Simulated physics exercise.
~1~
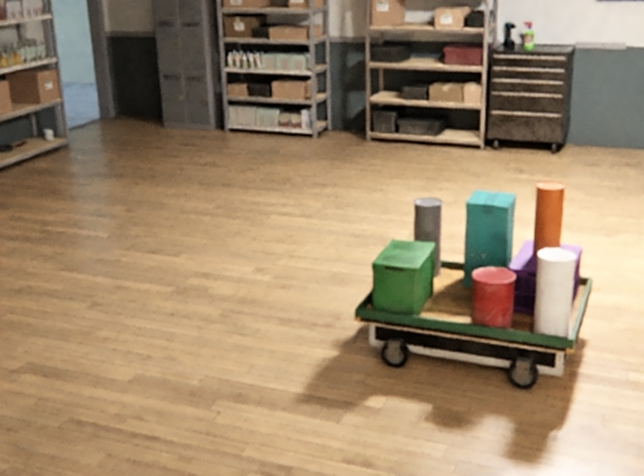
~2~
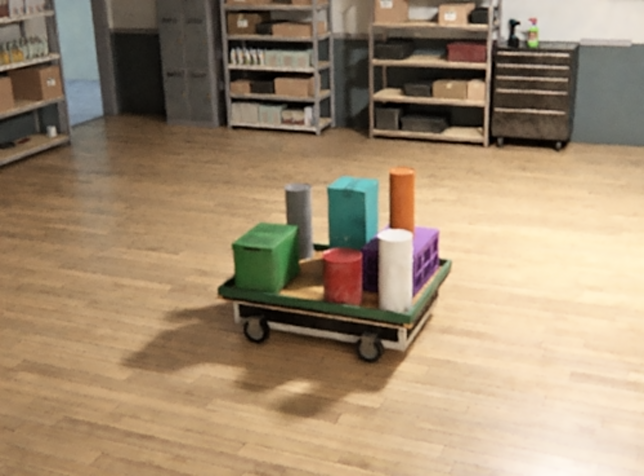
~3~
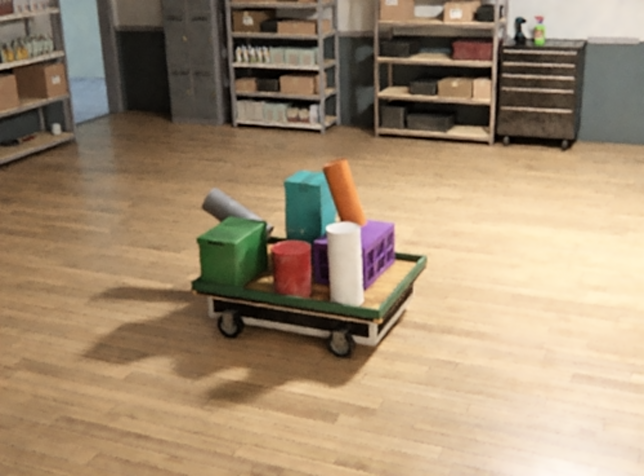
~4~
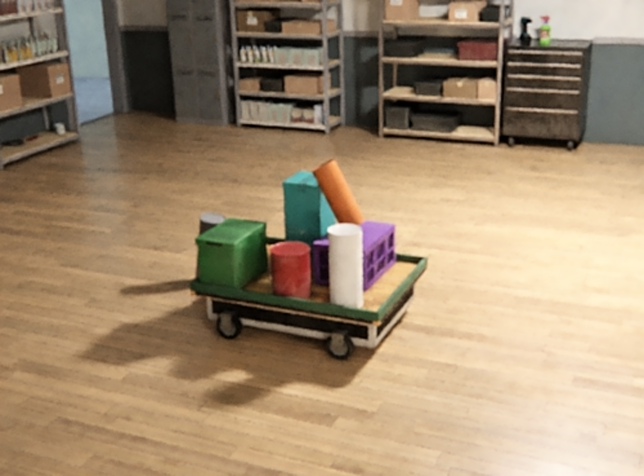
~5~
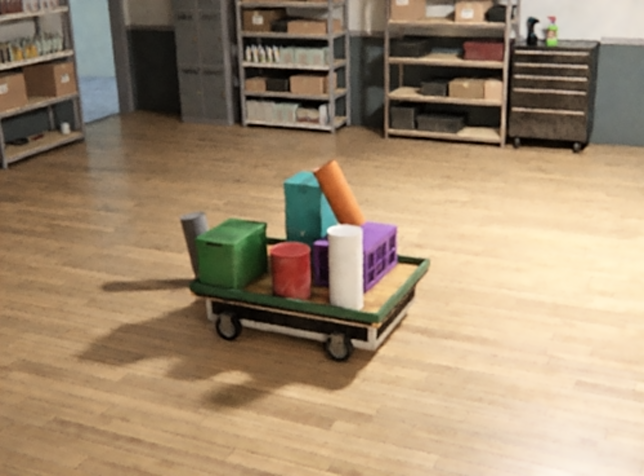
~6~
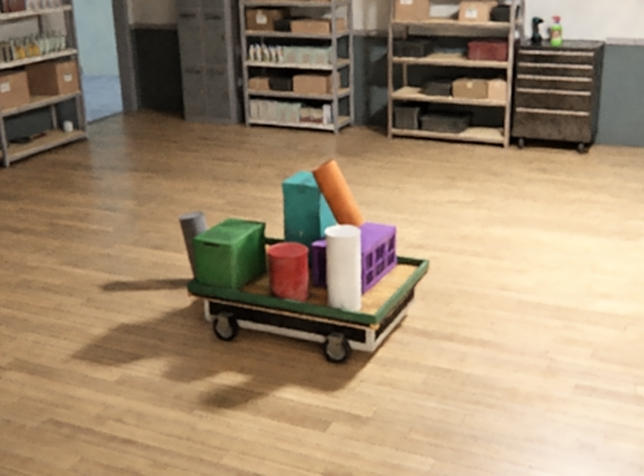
In a workshop with a wooden floor, seen from slightly above, shelves and a dark tool chest line the far wall. A low green-edged cart carries a green box at the left, a red pail and white cylinder in front, a purple crate at the right, and grey, turquoise and orange items behind. The cart rolls left and comes to a stop. The grey cylinder topples left and drops over the far edge, while the orange one tips against the turquoise box. At the end, the grey cylinder is off the cart behind the green box, and the orange one still leans.
